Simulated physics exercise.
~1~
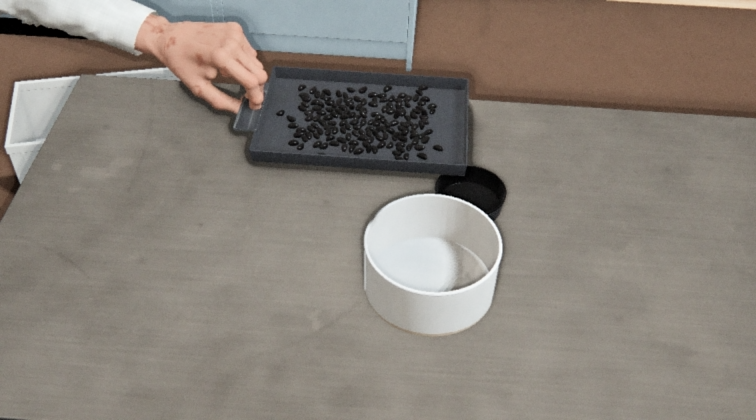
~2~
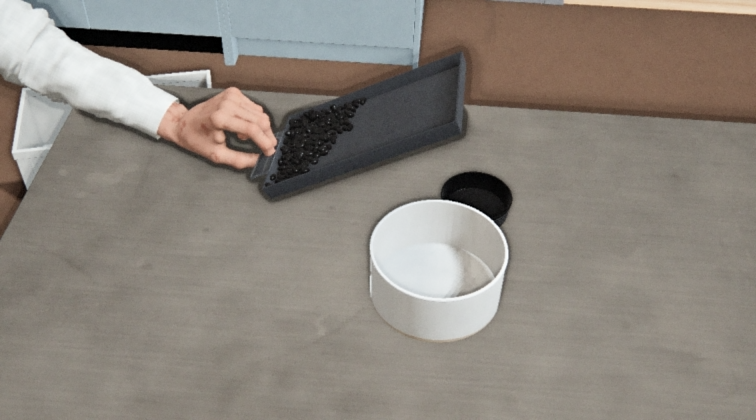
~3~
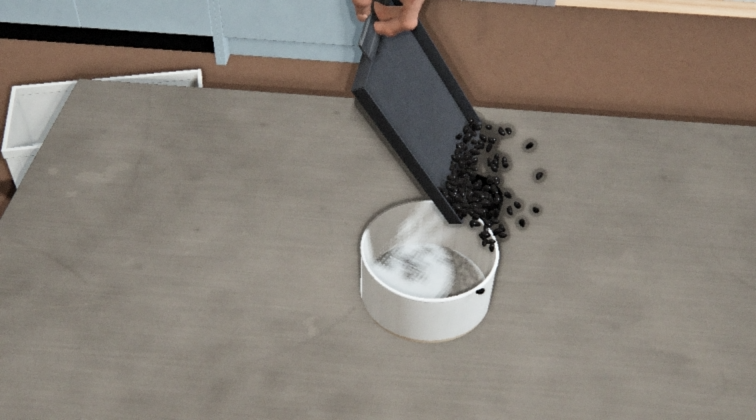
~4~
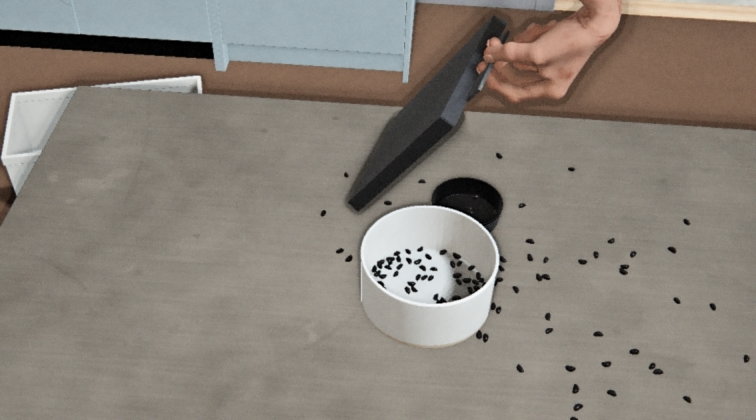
To begin with, a hand holds a dark tray of black beans above a grey table, near a white pot and a small black dish. The tray tips toward the hand, and the beans slide together at that end. Next it swings over the pot and tilts steeply the other way, sending beans tumbling off its low edge, some into the pot and others past its right side. Finally the hand holds the emptied tray steeply tipped, with many beans in the pot and many others scattered across the table, mostly to the right.
